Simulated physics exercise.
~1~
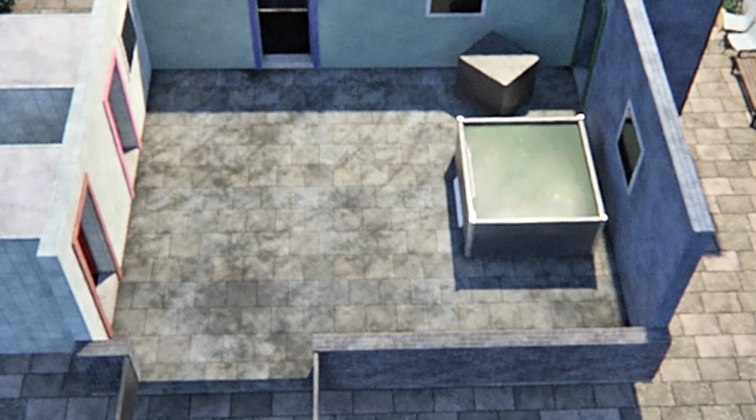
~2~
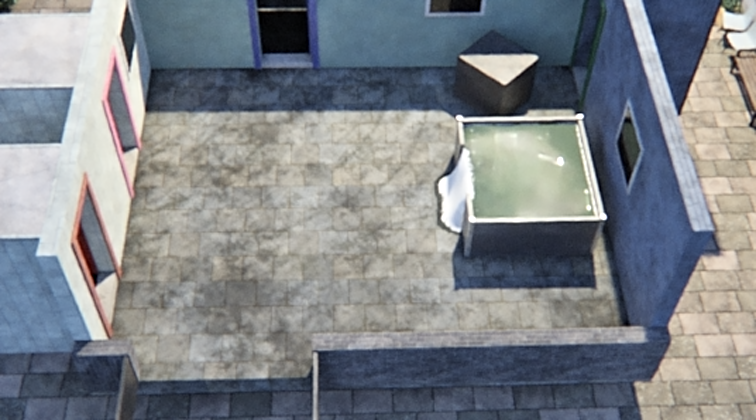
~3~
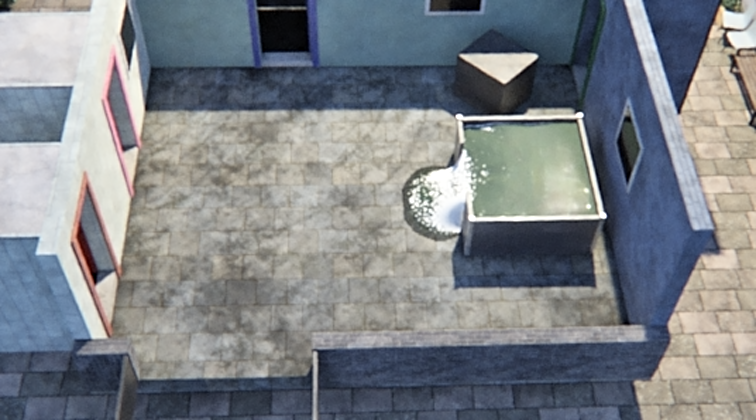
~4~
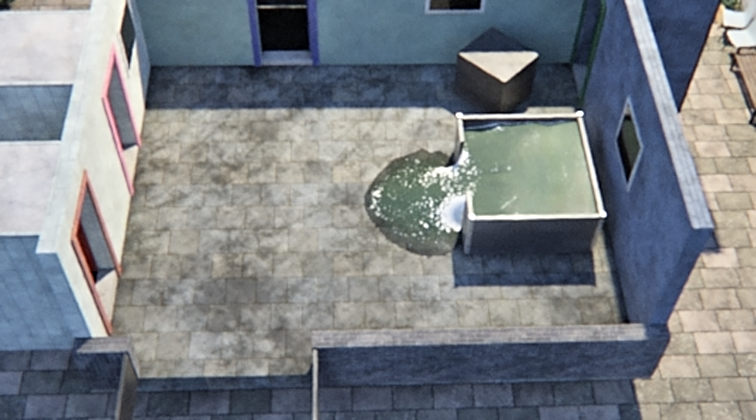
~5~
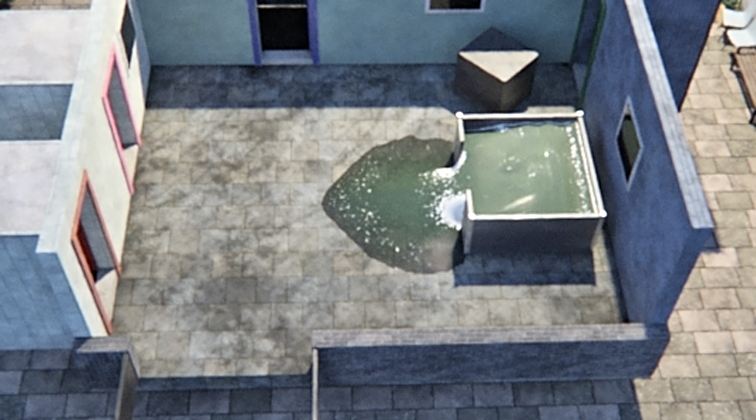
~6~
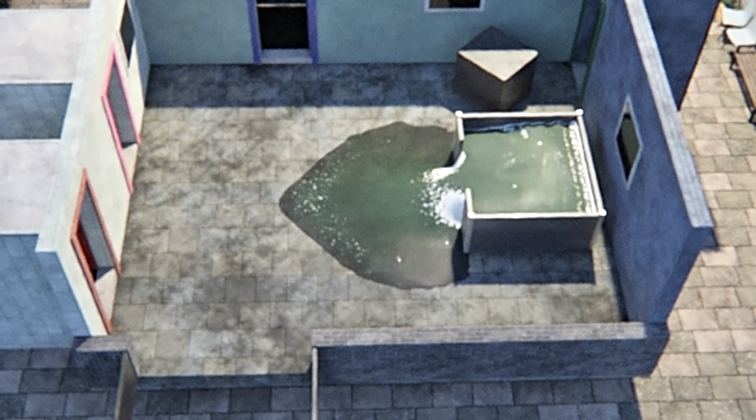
A square tank in a walled yard bursting open on its left side, greenish water pouring out and spreading leftward across the paving.
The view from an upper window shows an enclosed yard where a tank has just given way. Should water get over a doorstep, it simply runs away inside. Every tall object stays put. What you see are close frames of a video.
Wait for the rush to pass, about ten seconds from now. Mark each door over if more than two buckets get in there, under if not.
Red door - under; green door - under; blue door - under; pink door - over.
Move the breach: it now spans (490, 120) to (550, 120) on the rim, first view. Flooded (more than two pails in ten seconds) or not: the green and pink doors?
Green: Crosses the line; pink: Falls short.
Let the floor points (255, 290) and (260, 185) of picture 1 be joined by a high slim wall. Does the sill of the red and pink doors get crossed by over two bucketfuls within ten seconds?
My guess is the red door stays within the limit and the pink door stays within the limit.
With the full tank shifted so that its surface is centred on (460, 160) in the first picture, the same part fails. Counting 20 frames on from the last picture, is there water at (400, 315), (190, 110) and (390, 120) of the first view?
In order: Untouched, submerged, untouched.
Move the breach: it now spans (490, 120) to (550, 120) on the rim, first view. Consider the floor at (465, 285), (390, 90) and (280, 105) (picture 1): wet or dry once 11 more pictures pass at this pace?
Spot one ends up untouched by the spill, spot two deluged, spot three deluged.
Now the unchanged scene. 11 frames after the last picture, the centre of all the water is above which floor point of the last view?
About (409, 200).
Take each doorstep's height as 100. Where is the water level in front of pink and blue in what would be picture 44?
110 and 80 %, in that order.
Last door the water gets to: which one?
My answer: The green one.
A moment on, water covers 45 % of the floor; the red door not reached, the green door not reached, the blue door not reached, the pink door not reached.
Next, water covers 65 % of the floor; the red door wet at the sill, nothing in, the green door not reached, the blue door wet at the sill, nothing in, the pink door under two buckets in.
Then, water covers 70 % of the floor; the red door wet at the sill, nothing in, the green door not reached, the blue door wet at the sill, nothing in, the pink door over two buckets in.
Later, water covers 70 % of the floor; the red door wet at the sill, nothing in, the green door not reached, the blue door wet at the sill, nothing in, the pink door over two buckets in.
In the end, water covers 85 % of the floor; the red door wet at the sill, nothing in, the green door wet at the sill, nothing in, the blue door wet at the sill, nothing in, the pink door over two buckets in.
